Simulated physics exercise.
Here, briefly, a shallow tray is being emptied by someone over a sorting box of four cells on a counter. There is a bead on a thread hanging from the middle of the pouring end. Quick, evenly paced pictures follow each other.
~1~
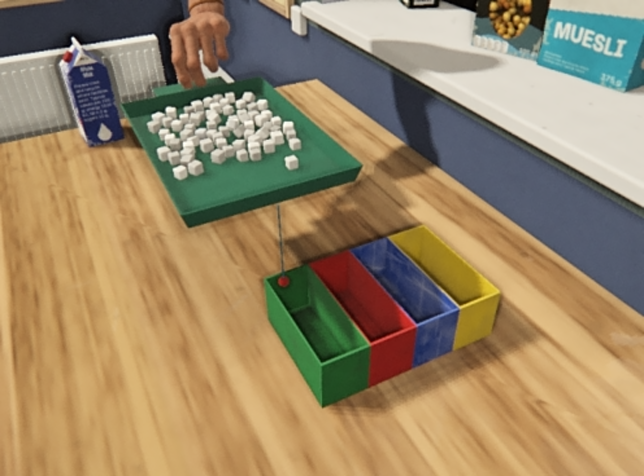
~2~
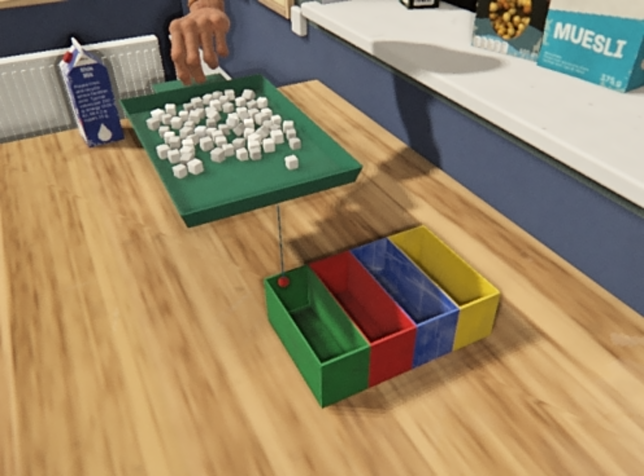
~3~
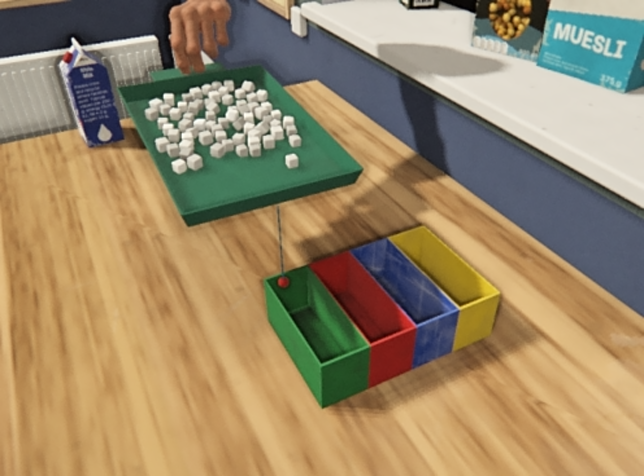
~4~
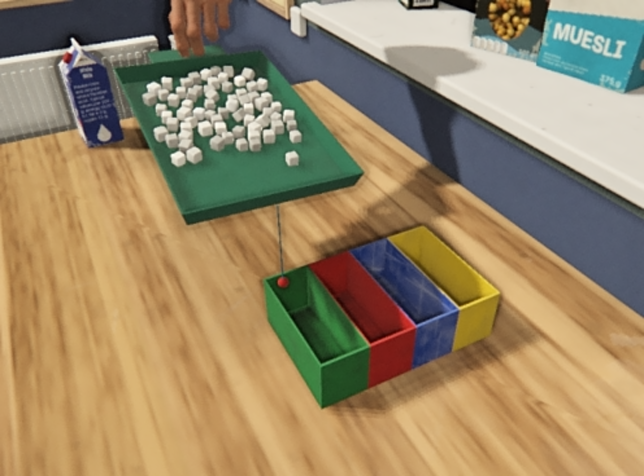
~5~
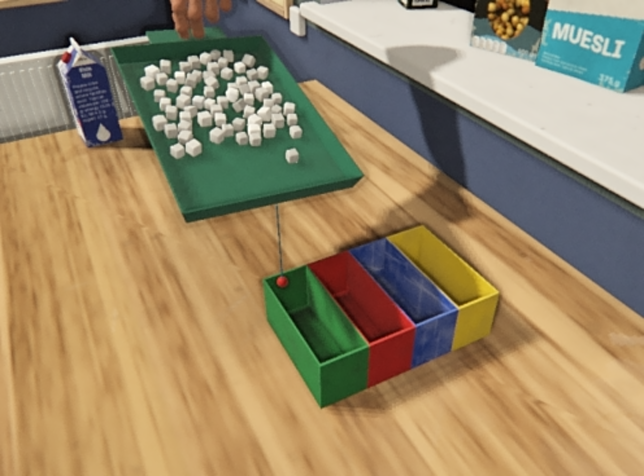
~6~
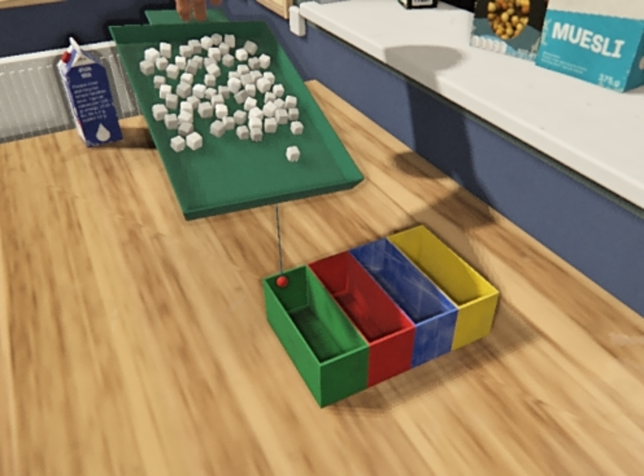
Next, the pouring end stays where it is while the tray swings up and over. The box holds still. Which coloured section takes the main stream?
The red section takes it.
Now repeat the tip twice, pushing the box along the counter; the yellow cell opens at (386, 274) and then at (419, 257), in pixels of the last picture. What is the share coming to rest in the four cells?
First case around 100 %, second case around 90 %.
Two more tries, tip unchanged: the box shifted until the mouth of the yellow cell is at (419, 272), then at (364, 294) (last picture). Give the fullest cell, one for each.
Run one gives the blue one; run two gives the cell in yellow.
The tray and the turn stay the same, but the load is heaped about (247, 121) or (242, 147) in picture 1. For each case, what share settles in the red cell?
In order, 50 per cent then 40 per cent.
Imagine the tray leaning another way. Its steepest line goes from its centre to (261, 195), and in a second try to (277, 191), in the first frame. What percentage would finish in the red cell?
Somewhere close to 20 % the first time, 40 % the second.
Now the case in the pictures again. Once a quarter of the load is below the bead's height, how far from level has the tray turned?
About 80 degrees.
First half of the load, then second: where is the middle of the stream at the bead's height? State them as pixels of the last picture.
(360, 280) first, (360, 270) later.
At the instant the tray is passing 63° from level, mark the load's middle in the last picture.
The middle of the load sits near (316, 173).
Soon, tray tipped steeply; nearly all on the tray; a small part falling or outside the box.
A while on, tray tipped past a quarter turn; about a quarter on the tray; about a third in the red cell; a small part in the blue cell; a small part in the green cell; about a quarter falling or outside the box.
Towards the end, tray tipped past a quarter turn; about half in the red cell; about a quarter in the green cell; about a quarter in the blue cell; a stray few in the yellow cell; a stray few falling or outside the box.
Finally, tray tipped past a quarter turn; about half in the red cell; about a quarter in the green cell; about a quarter in the blue cell; a stray few in the yellow cell; a stray few outside the box.
